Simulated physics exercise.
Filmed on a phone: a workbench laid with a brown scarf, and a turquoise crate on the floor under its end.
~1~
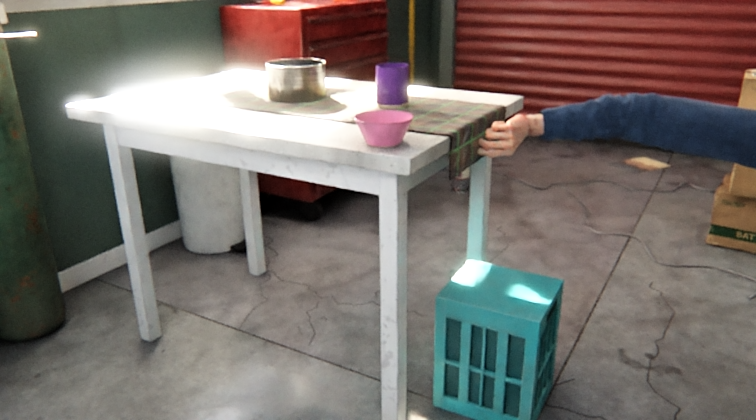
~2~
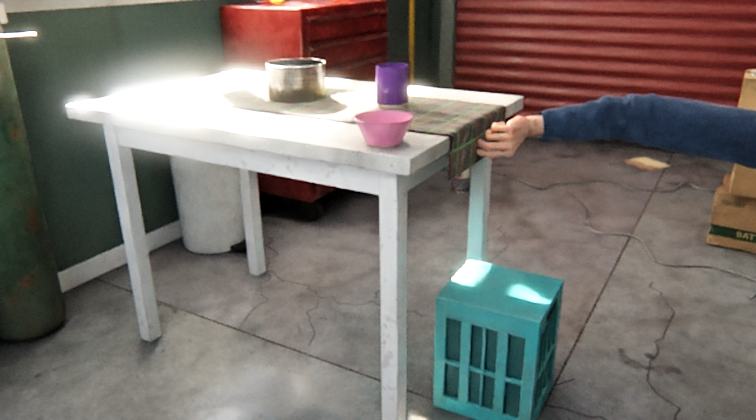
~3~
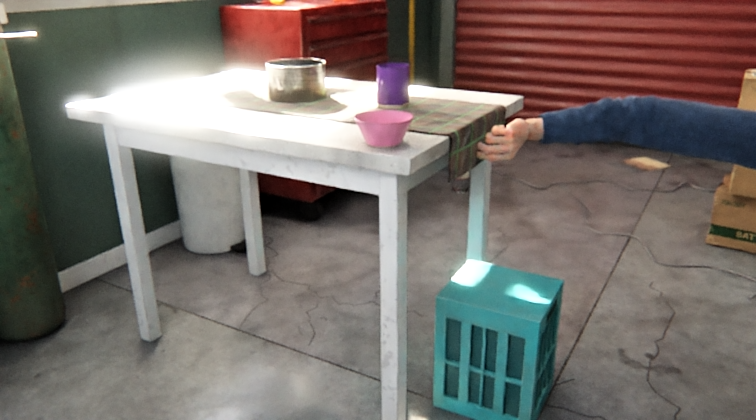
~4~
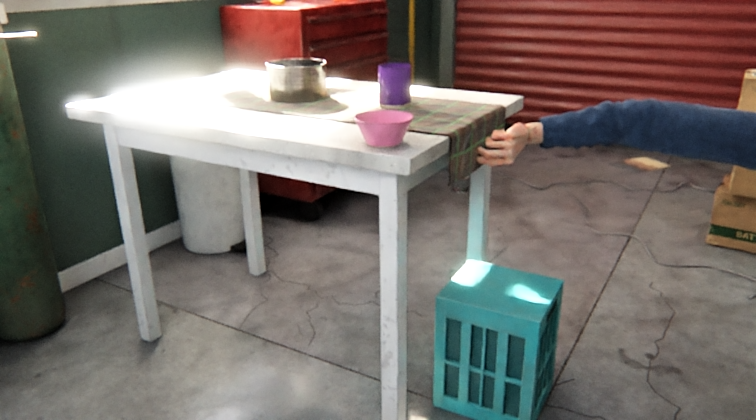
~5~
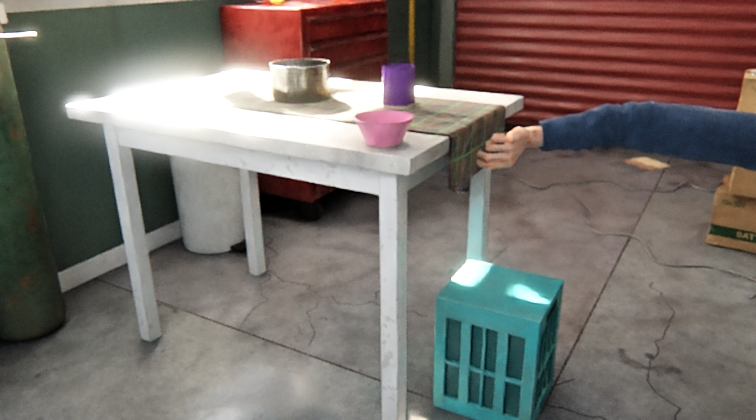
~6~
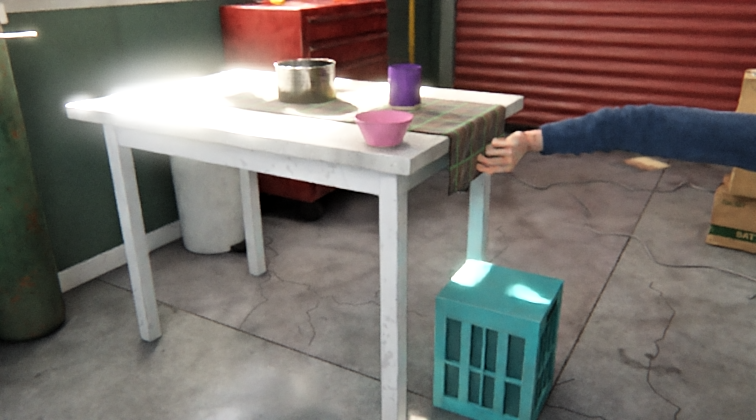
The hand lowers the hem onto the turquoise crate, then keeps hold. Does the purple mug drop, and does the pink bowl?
Taking them in turn: The purple mug does drop; the pink bowl does not drop.
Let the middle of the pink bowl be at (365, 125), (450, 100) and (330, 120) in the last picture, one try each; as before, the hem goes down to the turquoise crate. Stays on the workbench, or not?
Position one sees it stay put, position two sees it go off the side, position three sees it stay put.
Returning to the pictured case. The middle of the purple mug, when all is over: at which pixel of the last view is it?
End point, last frame: (537, 248).
Then, 0.66 s after the last picture, hem going down; mug carried along near (438, 90); bowl unmoved.
Then, 1.46 s after the last picture, hem going down; mug carried along near (481, 92); bowl unmoved.
At rest, hem on the crate; mug down below near (537, 248); bowl unmoved. The purple mug is carried off the end and the pink bowl stays on the table.
